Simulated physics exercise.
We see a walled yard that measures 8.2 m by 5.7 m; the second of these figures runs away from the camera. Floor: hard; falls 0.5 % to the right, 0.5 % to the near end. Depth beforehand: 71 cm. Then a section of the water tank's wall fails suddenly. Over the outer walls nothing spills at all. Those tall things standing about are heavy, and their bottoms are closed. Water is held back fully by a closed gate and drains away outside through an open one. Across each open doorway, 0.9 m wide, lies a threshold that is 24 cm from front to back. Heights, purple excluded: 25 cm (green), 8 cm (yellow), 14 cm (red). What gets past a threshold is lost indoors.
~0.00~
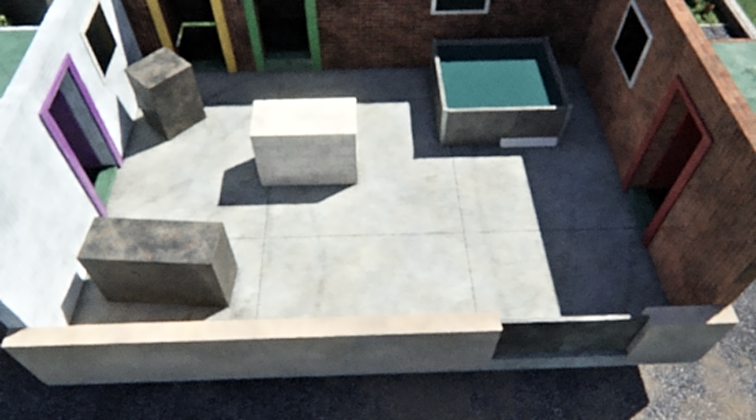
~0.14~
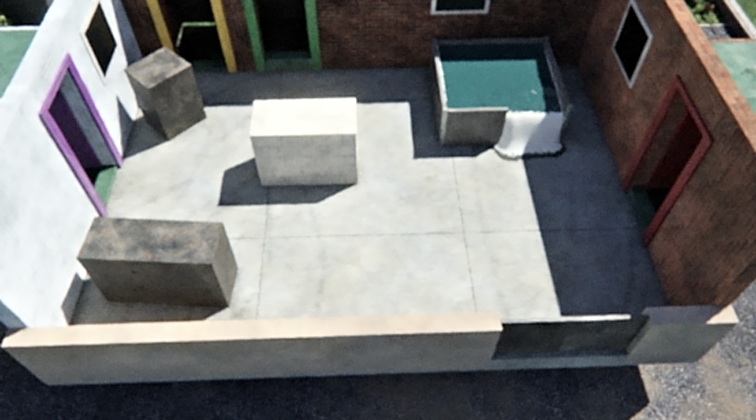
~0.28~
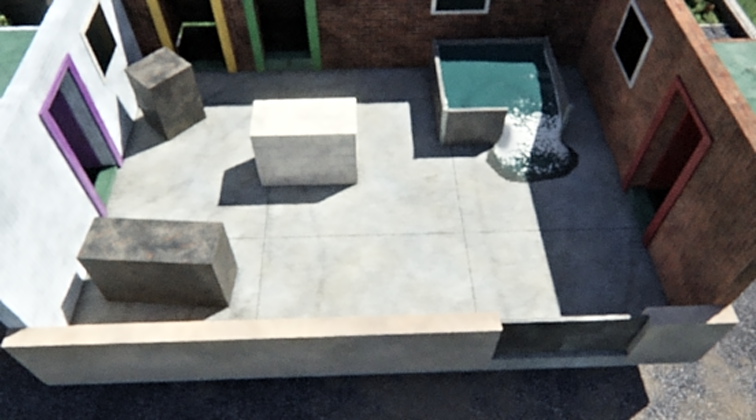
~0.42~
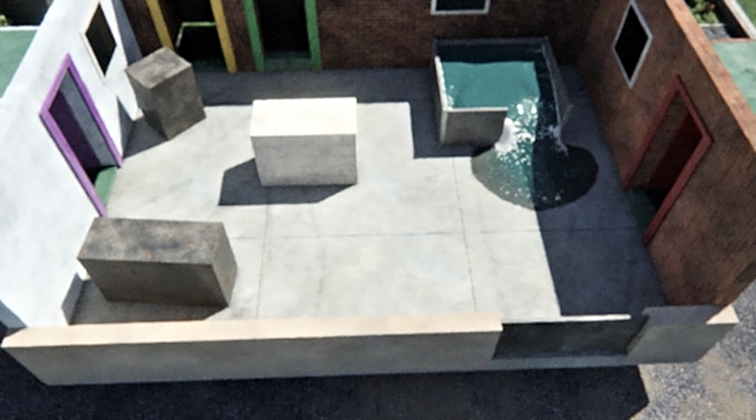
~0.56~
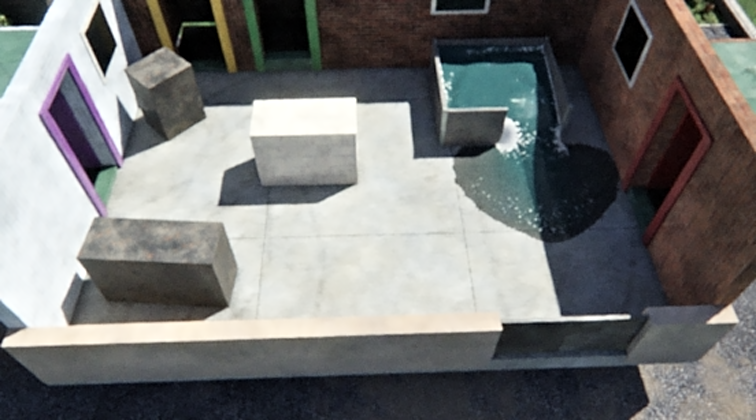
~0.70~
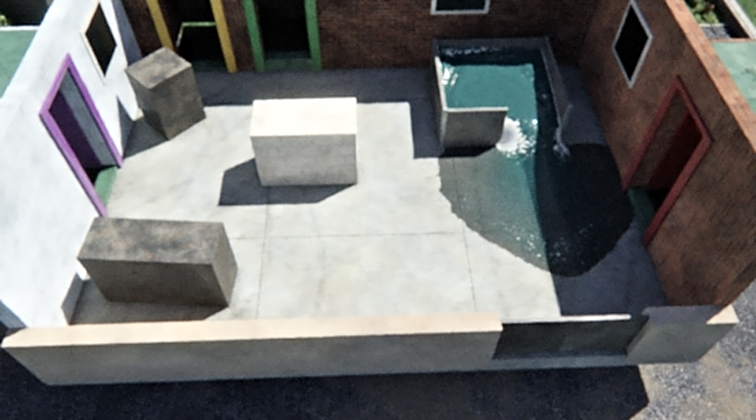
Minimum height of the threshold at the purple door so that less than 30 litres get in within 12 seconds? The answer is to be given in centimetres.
Roughly 6.5 cm.
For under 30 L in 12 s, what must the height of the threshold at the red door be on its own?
For red: Close to 14.5 cm.
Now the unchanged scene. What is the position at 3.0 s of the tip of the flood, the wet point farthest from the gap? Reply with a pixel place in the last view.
Lab note: Front tip approx. (228, 350).
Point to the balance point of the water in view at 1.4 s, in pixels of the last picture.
(511, 142).
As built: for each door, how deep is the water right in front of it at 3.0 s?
Depths in cm - green: 0, purple: 0, yellow: 0, red: 15.
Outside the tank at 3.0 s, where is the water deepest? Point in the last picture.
Around (641, 279).
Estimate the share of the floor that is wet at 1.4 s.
25 %.
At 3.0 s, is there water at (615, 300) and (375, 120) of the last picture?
First soaked, then untouched.
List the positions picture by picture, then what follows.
The water tank at (498, 76) is whole and still, 71 cm deep; the purple door at (88, 145) is dry, in the first picture.
Water pours out at (531, 129) and has run 0.4 m, to (512, 158); about 9 cm deep outside, 71 cm at the back, in the second picture.
Water pours out at (531, 132) and has run 0.8 m, to (524, 179); about 11 cm deep outside, 71 cm at the back, in the third picture.
The gap is at (530, 133), the front 1.4 m out at (531, 205); the back of the water tank holds 70 cm, in the fourth picture.
Water pours out at (530, 133) and has run 2.0 m, to (546, 236); about 5 cm deep outside, 64 cm at the back, in the fifth picture.
The front is at (559, 270), 2.6 m from the gap at (530, 132); 5.2 m2 of floor is wet, 60 cm left at the back; 5.4 m in a straight line remain to the purple door at (88, 145), in the sixth picture.
After 1.4 s water covers 25 % of the floor, deepest (44 cm) near (675, 337); it has not reached the purple door.
After 3.0 s water covers 35 % of the floor, deepest (32 cm) near (641, 279); it has not reached the purple door.
After 12.0 s water covers 100 % of the floor, deepest (12 cm) near (352, 347); 7 cm at the purple door, 9 litres in over its 9 cm threshold.
At the purple door as built, the water arrived by 5.9 s and peaked near 13 cm at 7.0 s.
With a threshold of 6 cm, 37 litres would have come in within the 12 s; with 7 cm, 24 litres. So under 30 litres takes about 6.5 cm.
